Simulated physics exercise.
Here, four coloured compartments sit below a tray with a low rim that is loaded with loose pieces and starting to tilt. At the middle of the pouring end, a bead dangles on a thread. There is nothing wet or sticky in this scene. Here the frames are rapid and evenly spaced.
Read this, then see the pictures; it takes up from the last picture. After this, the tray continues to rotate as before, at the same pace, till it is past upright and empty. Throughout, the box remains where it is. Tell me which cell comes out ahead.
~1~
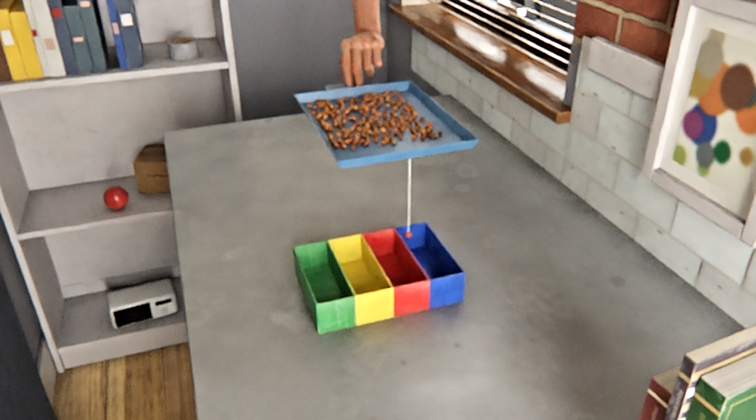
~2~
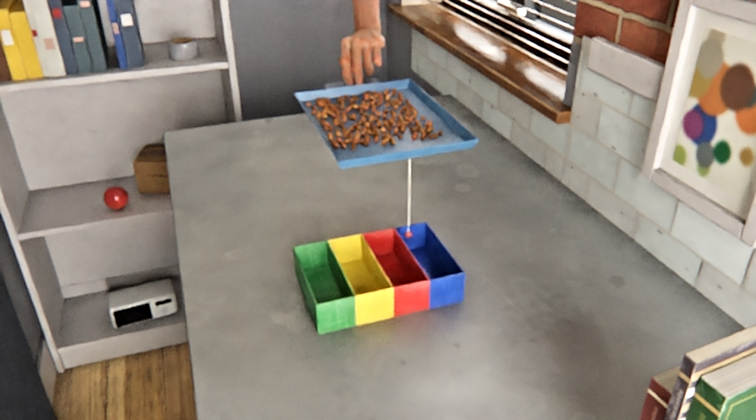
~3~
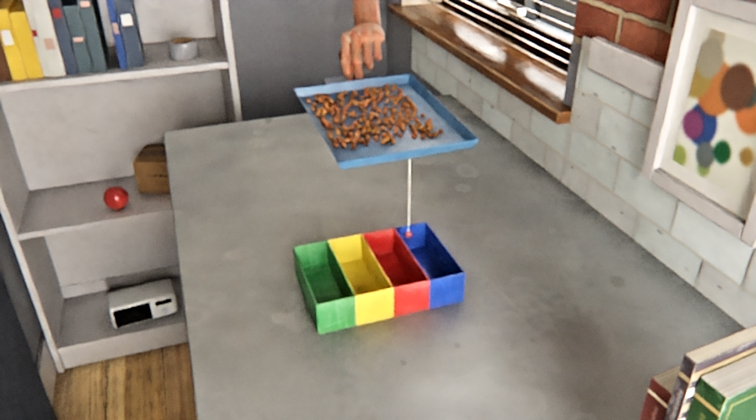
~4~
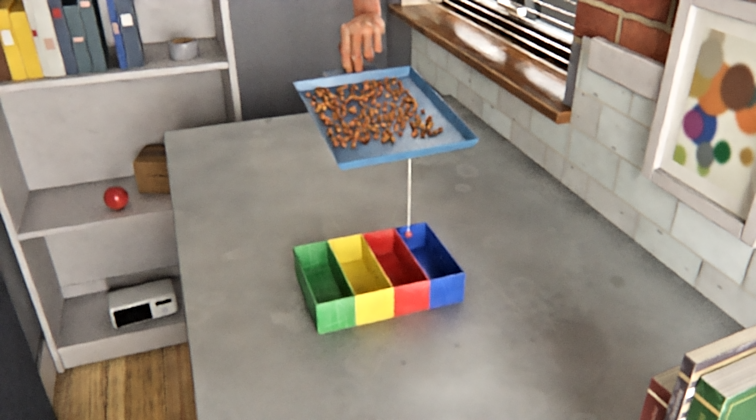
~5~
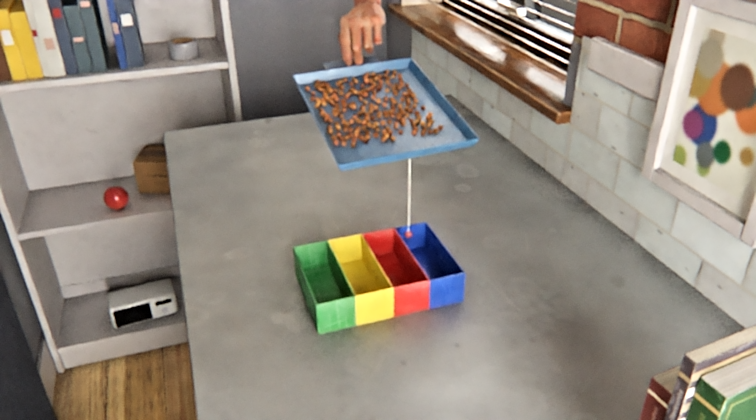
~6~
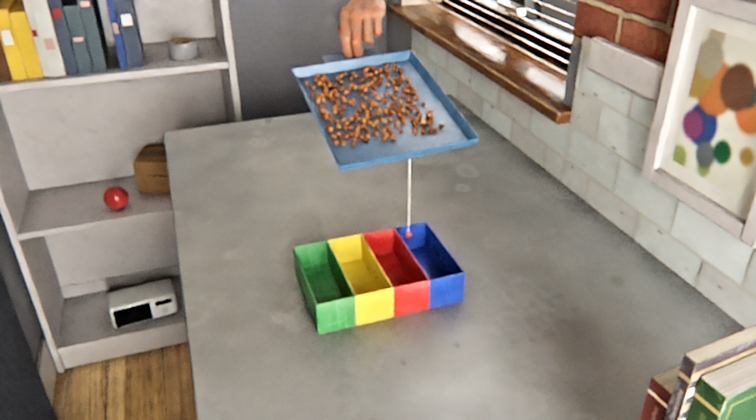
I would say the yellow cell comes out ahead.
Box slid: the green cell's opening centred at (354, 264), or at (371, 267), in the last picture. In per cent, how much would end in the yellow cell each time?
Roughly 30% first, roughly 20% second.
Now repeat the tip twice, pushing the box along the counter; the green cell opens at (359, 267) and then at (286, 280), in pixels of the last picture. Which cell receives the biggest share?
Try one: The green one; try two: The cell in red.
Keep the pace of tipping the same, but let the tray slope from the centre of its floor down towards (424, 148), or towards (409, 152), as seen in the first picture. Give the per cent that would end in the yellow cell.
The first try would leave around 0 per cent there, the second around 10 per cent.
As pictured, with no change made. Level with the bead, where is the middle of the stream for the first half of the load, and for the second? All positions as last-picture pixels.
Close to (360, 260), then close to (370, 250).
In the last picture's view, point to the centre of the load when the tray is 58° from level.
Roughly (372, 157).
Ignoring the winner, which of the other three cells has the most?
Second comes red.
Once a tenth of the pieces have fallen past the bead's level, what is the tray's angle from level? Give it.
At roughly 55°.
Shortly afterwards, tray tipped steeply; the bulk on the tray; a little in the yellow cell; only a few in the red cell; only a few in the green cell; only a few in the blue cell; only a few falling or outside the box.
Next, tray tipped right over; near half in the yellow cell; near a third in the red cell; a little in the green cell; a little in the blue cell; only a few falling or outside the box.
Some moments later, tray tipped past a quarter turn; near half in the yellow cell; near a third in the red cell; a little in the green cell; a little in the blue cell; only a few falling or outside the box.
In the end, tray tipped past a quarter turn; near half in the yellow cell; near a third in the red cell; a little in the green cell; a little in the blue cell; only a few outside the box.
